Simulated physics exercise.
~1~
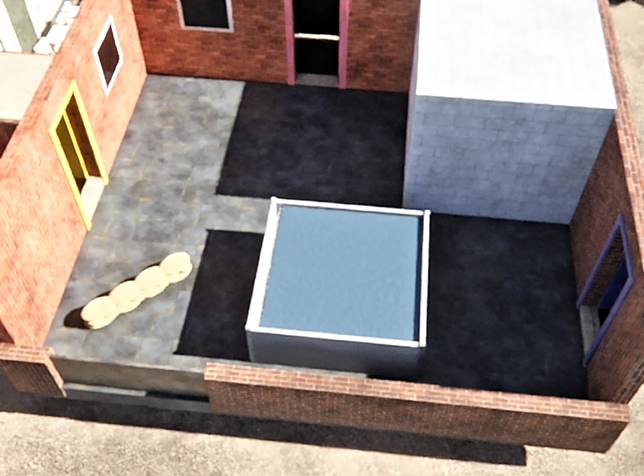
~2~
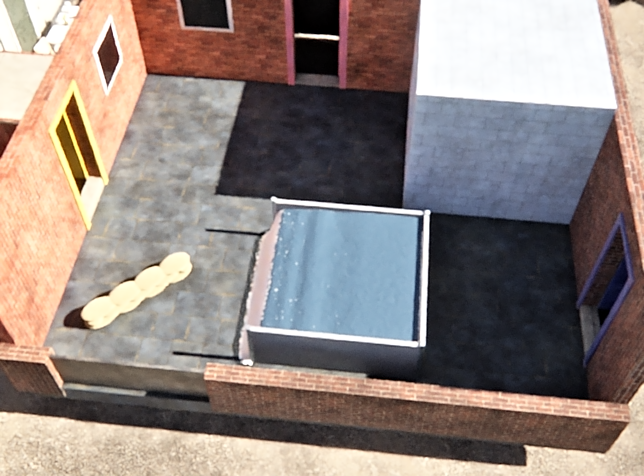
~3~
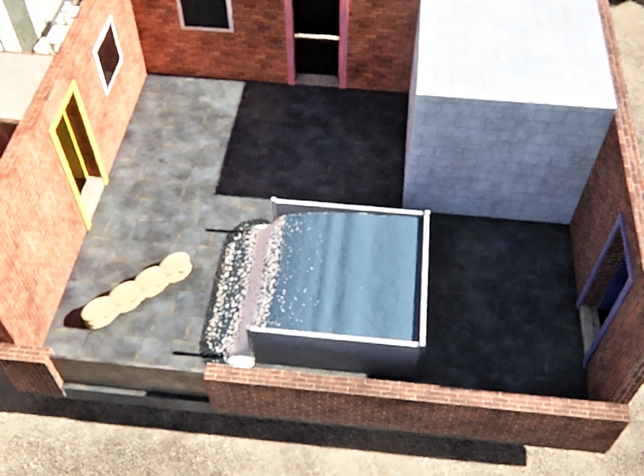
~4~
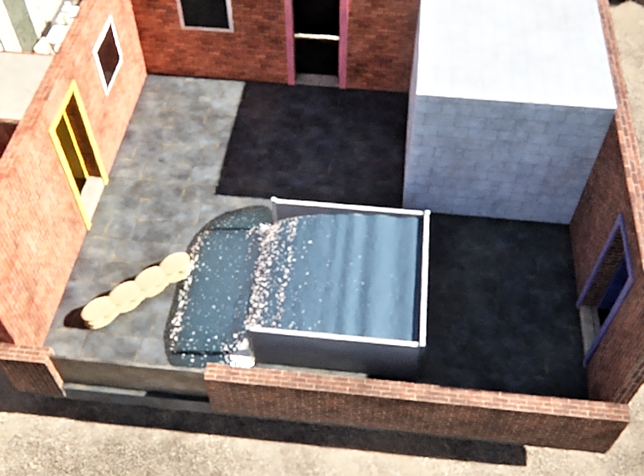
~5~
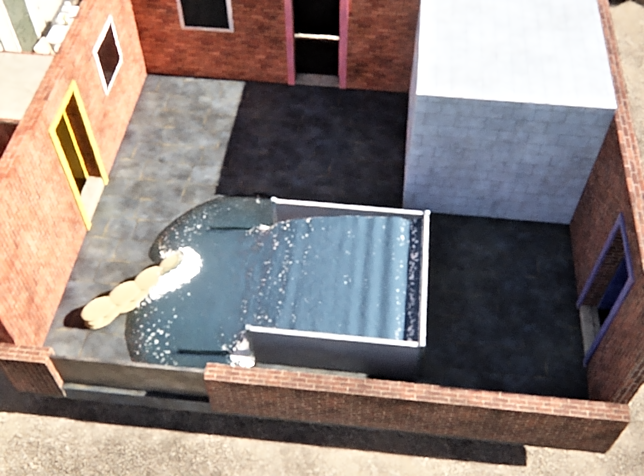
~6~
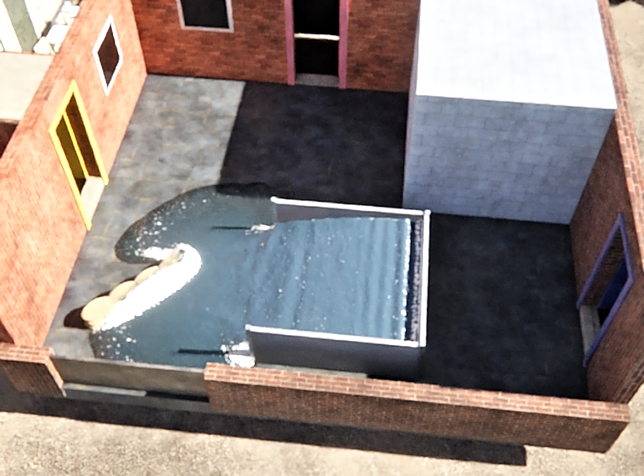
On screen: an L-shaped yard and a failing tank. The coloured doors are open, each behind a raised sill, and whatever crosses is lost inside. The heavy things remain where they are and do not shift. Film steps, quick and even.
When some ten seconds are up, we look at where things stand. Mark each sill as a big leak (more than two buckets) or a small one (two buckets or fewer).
Pink door: Big; blue door: Small; yellow door: Big.
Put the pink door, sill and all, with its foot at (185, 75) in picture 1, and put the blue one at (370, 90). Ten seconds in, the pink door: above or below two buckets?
As I see it, the pink door exceeds the limit.
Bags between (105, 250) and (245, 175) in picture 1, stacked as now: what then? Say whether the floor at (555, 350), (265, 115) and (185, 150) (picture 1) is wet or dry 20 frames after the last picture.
Taking the three spots in order: Untouched, untouched, swamped.
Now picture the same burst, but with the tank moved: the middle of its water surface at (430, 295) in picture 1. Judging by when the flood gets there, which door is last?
It's the door marked blue, as it turns out.
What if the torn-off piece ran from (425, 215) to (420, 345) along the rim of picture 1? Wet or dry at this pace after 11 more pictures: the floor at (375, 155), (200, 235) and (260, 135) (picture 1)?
Taking each in turn, they come out kept dry, kept dry, kept dry.
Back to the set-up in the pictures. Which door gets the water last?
It's the door marked blue.
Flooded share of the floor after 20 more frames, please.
That works out to some 50 in a hundred.
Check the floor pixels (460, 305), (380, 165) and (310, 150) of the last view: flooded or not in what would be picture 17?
One after the other: No water, dry, dry.
A moment on, water covers 35 % of the floor; the pink door not reached, the blue door not reached, the yellow door under two buckets in.
Next, water covers 40 % of the floor; the pink door not reached, the blue door not reached, the yellow door over two buckets in.
Then, water covers 50 % of the floor; the pink door not reached, the blue door not reached, the yellow door far over two buckets in.
Later, water covers 80 % of the floor; the pink door over two buckets in, the blue door wet at the sill, nothing in, the yellow door far over two buckets in.
In the end, water covers 95 % of the floor; the pink door over two buckets in, the blue door wet at the sill, nothing in, the yellow door far over two buckets in.
